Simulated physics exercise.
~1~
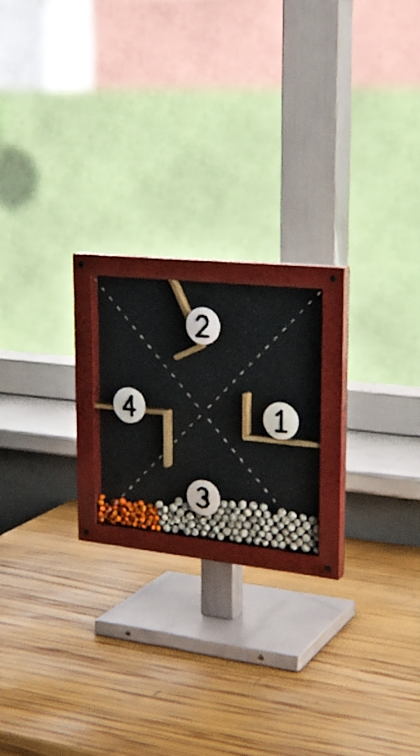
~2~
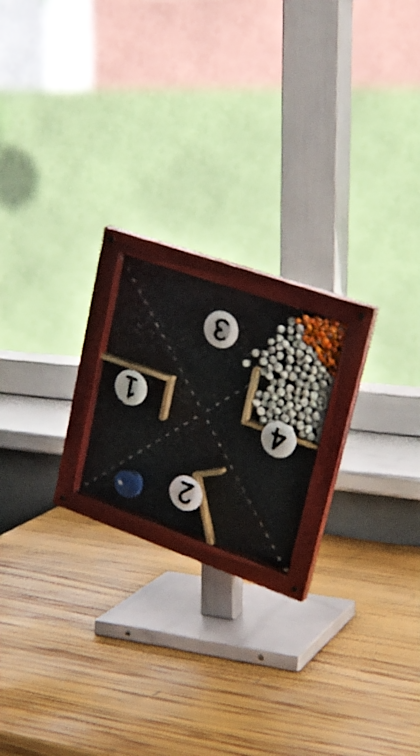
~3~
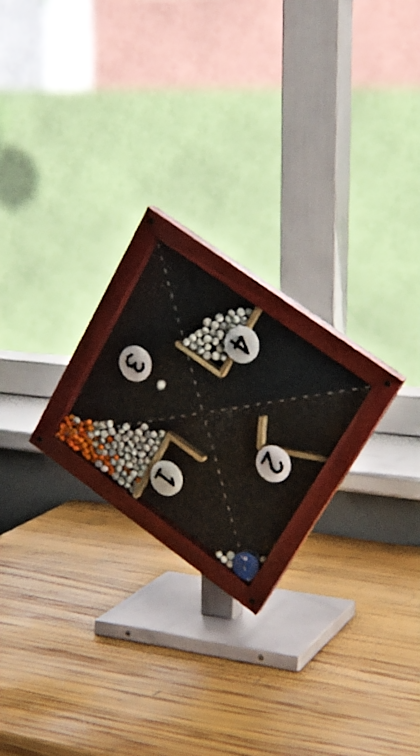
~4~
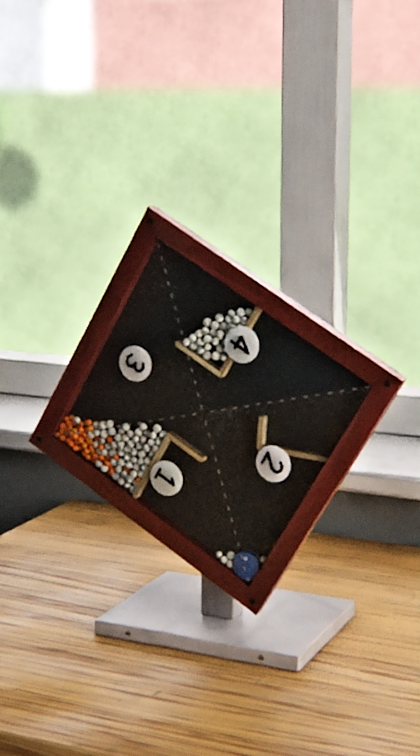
The red-framed case of white and orange beads turned anticlockwise on its stand, pausing partway, and its beads tumbled to the upper right, then left; it stopped tilted, with most beads heaped at the left corner, some caught on a ledge, and a blue disc at the bottom.
